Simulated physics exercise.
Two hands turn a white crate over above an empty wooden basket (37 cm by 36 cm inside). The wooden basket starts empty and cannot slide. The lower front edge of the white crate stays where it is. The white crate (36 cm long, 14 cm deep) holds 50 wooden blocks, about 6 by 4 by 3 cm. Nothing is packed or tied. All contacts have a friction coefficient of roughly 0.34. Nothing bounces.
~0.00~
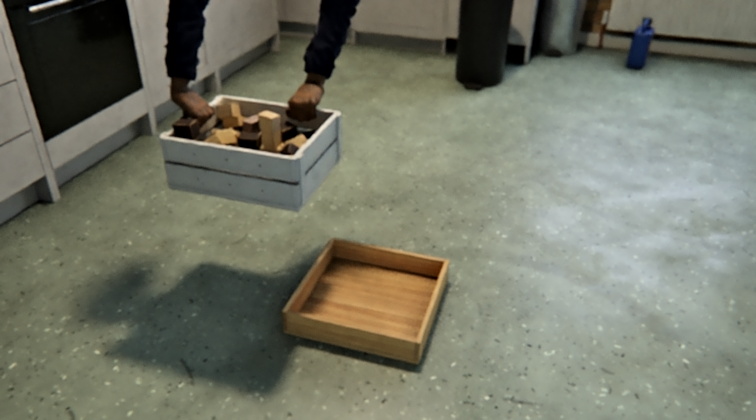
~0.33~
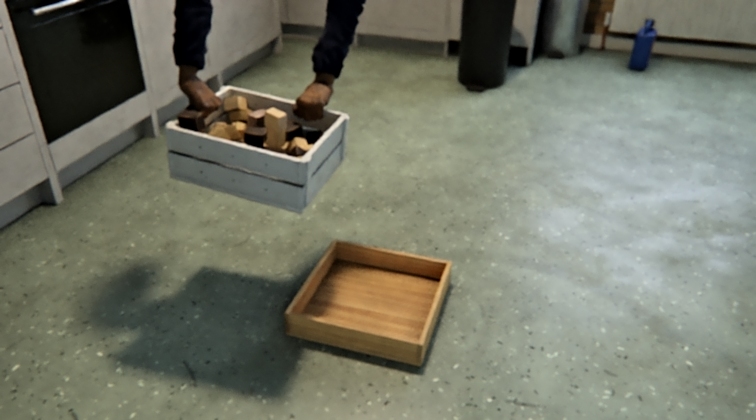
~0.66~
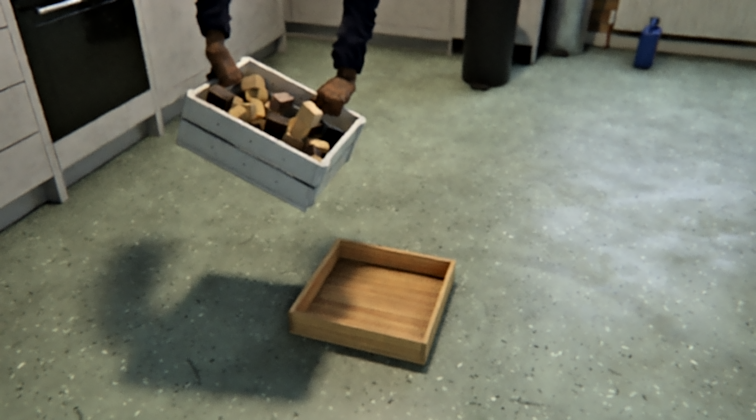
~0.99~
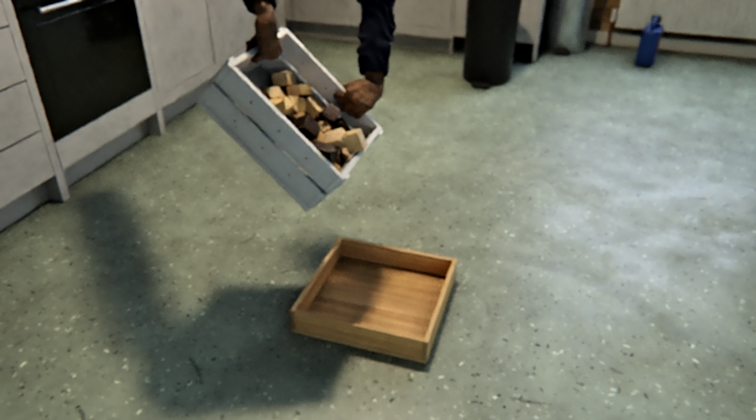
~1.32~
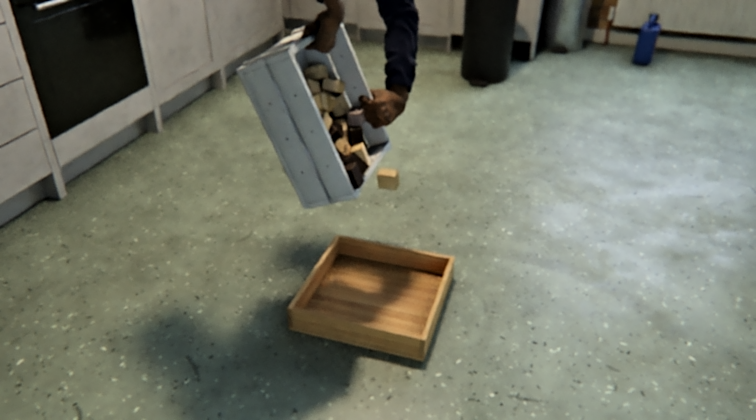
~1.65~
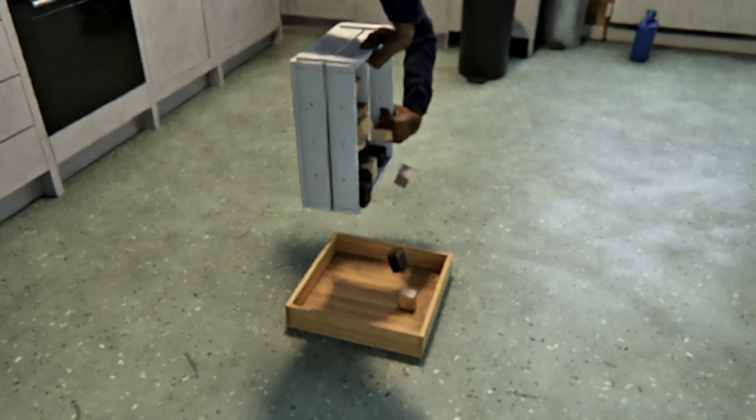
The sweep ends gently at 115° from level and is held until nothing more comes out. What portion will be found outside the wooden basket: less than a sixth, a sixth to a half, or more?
A sixth to a half of the wooden blocks end outside the wooden basket.
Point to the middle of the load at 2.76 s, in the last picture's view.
At about (415, 301).
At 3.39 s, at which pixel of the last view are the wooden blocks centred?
Near (420, 304).
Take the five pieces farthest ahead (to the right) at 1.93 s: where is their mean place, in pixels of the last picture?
At about (421, 261).
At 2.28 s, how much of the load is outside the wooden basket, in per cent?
About 10 per cent.
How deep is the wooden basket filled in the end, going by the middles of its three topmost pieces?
Some 9 cm.
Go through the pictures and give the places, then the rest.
In the first picture (each is followed by its nearest rim corner in this view), white crate, (291, 158); wooden basket, (416, 340); 0° from level; none out.
The second picture shows white crate, (300, 160); 6° from level.
The third picture shows white crate, (319, 164); 21° from level.
The fourth picture shows white crate, (340, 175); 43° from level.
The fifth picture shows white crate, (354, 192); 66° from level; 1 out, the lowest block at (388, 179).
The sixth picture shows white crate, (359, 210); wooden basket, (419, 334); 89° from level; 3 out, the lowest block at (408, 299).
After 1.93 s, tilt 104°; 41 still in the white crate, 3 in the wooden basket, 2 outside the wooden basket and 4 in the air.
After 2.28 s, tilt 114°; 20 still in the white crate, 12 in the wooden basket, 4 outside the wooden basket and 14 in the air.
After 2.76 s, tilt 115°; 1 still in the white crate, 28 in the wooden basket, 15 outside the wooden basket and 6 in the air.
Outcome (at 3.39 s), 33 in the wooden basket and 17 outside the wooden basket. Asked share, 17 of 50, 34 per cent.
